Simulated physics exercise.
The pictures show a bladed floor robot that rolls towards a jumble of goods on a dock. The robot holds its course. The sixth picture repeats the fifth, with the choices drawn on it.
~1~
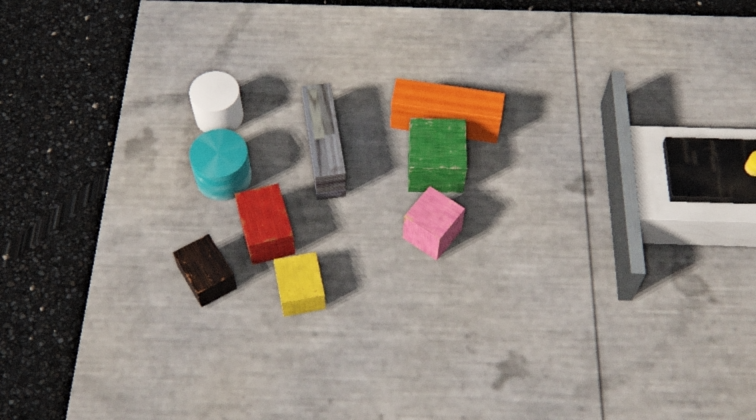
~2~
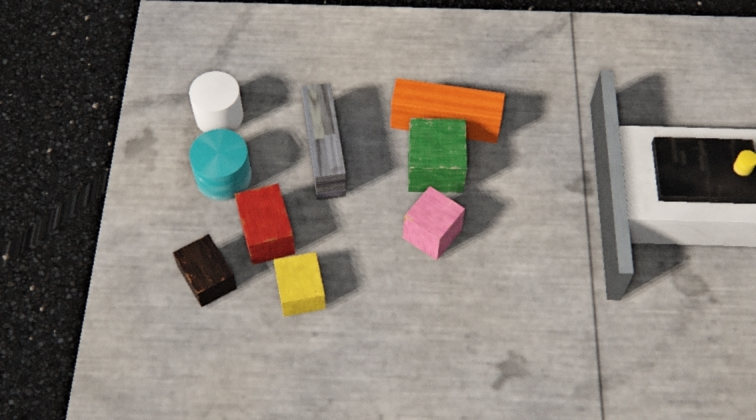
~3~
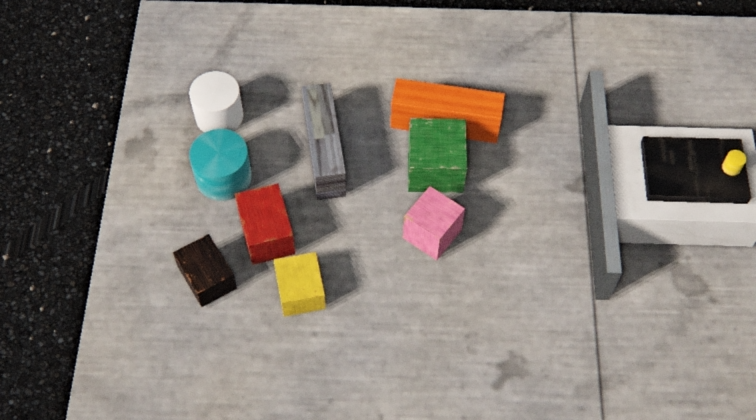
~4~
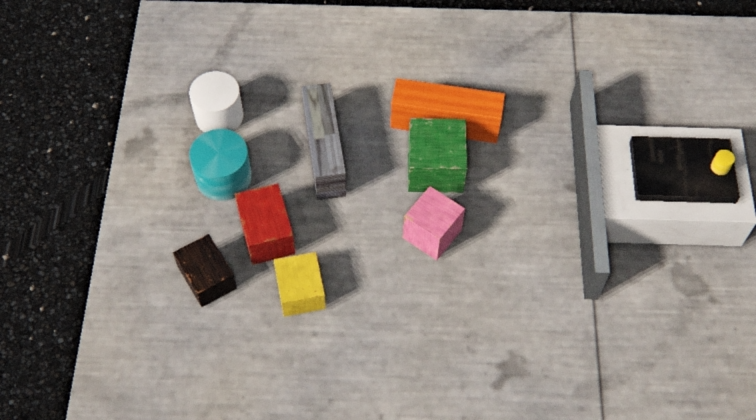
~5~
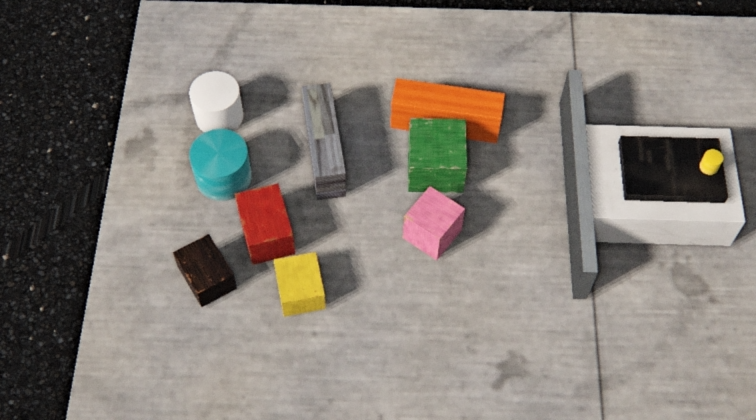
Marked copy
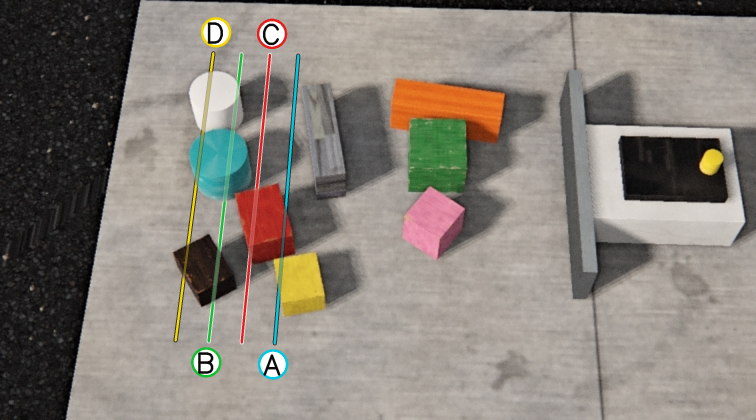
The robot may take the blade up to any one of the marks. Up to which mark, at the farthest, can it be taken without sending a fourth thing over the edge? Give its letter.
The farthest such stop is D.
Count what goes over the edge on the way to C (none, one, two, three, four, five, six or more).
In all, none.
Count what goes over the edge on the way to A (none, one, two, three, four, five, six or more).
In all, none.
On the marked copy, A at (287, 188); B at (226, 187); C at (257, 188); D at (196, 186).
Following D. Soon after the start, robot (526, 164); orange stick (380, 116); grey stick (316, 142).
Later, robot (386, 160); white canister (172, 94); turquoise canister (179, 183).
In the end, robot (277, 157); white canister over the edge; turquoise canister over the edge; two fallen.
As for the rest, A is within the limit but short; B is within the limit but short; C is within the limit but short.
